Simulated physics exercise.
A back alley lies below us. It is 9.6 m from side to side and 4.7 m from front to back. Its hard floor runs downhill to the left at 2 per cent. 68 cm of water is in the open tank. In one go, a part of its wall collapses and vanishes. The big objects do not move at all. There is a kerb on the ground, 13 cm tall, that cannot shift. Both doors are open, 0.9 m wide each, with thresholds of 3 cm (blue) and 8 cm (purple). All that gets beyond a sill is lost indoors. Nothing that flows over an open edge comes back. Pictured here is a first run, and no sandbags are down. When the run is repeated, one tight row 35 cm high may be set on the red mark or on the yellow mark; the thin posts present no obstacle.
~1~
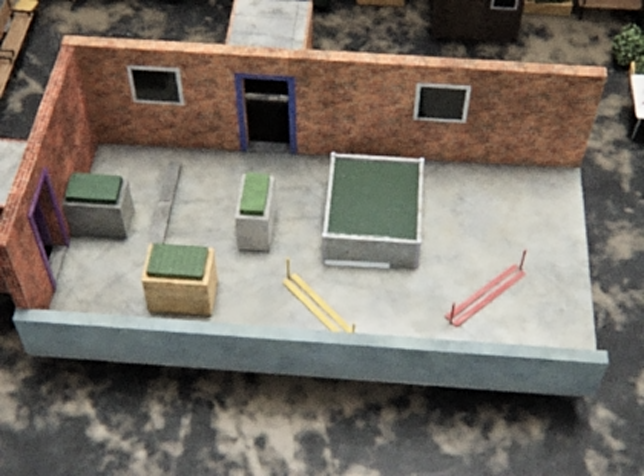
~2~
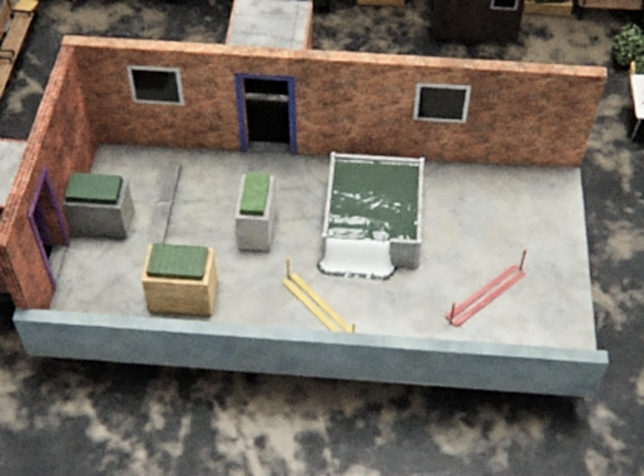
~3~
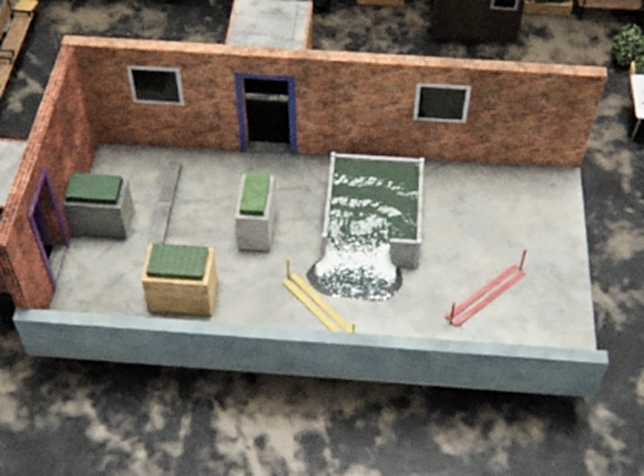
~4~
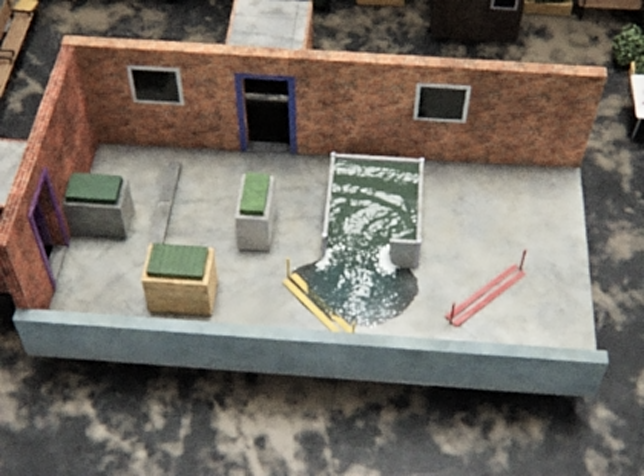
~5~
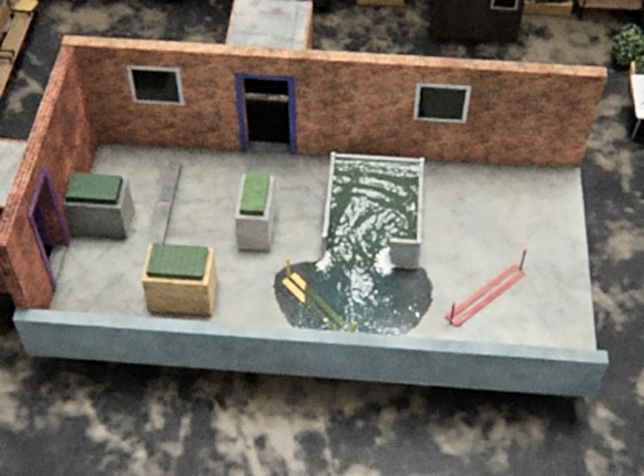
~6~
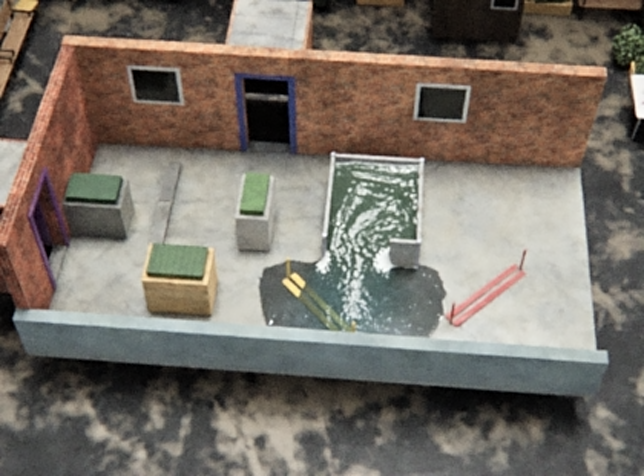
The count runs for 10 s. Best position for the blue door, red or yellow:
Red mark.
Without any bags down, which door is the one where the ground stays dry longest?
The blue door.
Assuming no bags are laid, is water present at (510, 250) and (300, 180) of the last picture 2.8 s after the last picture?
In turn: Flooded, dry.
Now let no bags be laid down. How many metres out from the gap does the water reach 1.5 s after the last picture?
5.4 m.
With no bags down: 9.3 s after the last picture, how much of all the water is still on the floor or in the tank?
I'd put what remains at some 78 per cent.
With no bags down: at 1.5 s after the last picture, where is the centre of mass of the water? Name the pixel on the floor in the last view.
Around (344, 285).
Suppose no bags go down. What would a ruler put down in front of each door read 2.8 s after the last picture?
Blue 0 cm, purple 13 cm.
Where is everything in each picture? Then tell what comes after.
In the first frame, still water, 68 cm deep, in the open tank at (374, 200).
In the second frame, the front is at (390, 273), 0.7 m from the gap at (357, 253); 0.3 m2 of floor is under water; 68 cm left at the back of the open tank.
In the third frame, the front is at (382, 297), 0.9 m from the gap at (357, 254); 1.0 m2 of floor is under water; 68 cm left at the back of the open tank.
In the fourth frame, water pours out at (357, 255) and has run 1.4 m, to (374, 321); typically 8 cm deep outside, 67 cm at the open tank's back.
In the fifth frame, the front is at a hidden place, 1.9 m from the gap at (357, 255); 3.8 m2 of floor is under water; 60 cm left at the back of the open tank.
In the sixth frame, water pours out at (357, 255) and has run 2.3 m, to a hidden place; typically 6 cm deep outside, 57 cm at the open tank's back.
Then, 0.7 s after the last picture water covers 15 % of the floor and is deepest (40 cm) near (344, 354) in the run without bags; in at the blue door, 0 L with no bags, 0 L with the row on red, 0 L on yellow.
Then, 1.5 s after the last picture water covers 25 % of the floor and is deepest (34 cm) near (334, 353) in the run without bags; in at the blue door, 0 L with no bags, 0 L with the row on red, 0 L on yellow.
Then, 2.8 s after the last picture water covers 45 % of the floor and is deepest (35 cm) near (42, 335) in the run without bags; in at the blue door, 0 L with no bags, 0 L with the row on red, 17 L on yellow.
Then, 5.3 s after the last picture water covers 70 % of the floor and is deepest (21 cm) near (68, 247) in the run without bags; in at the blue door, 0 L with no bags, 0 L with the row on red, 42 L on yellow.
Then, 9.3 s after the last picture water covers 90 % of the floor and is deepest (17 cm) near (68, 247) in the run without bags; in at the blue door, 4 L with no bags, 4 L with the row on red, 55 L on yellow.
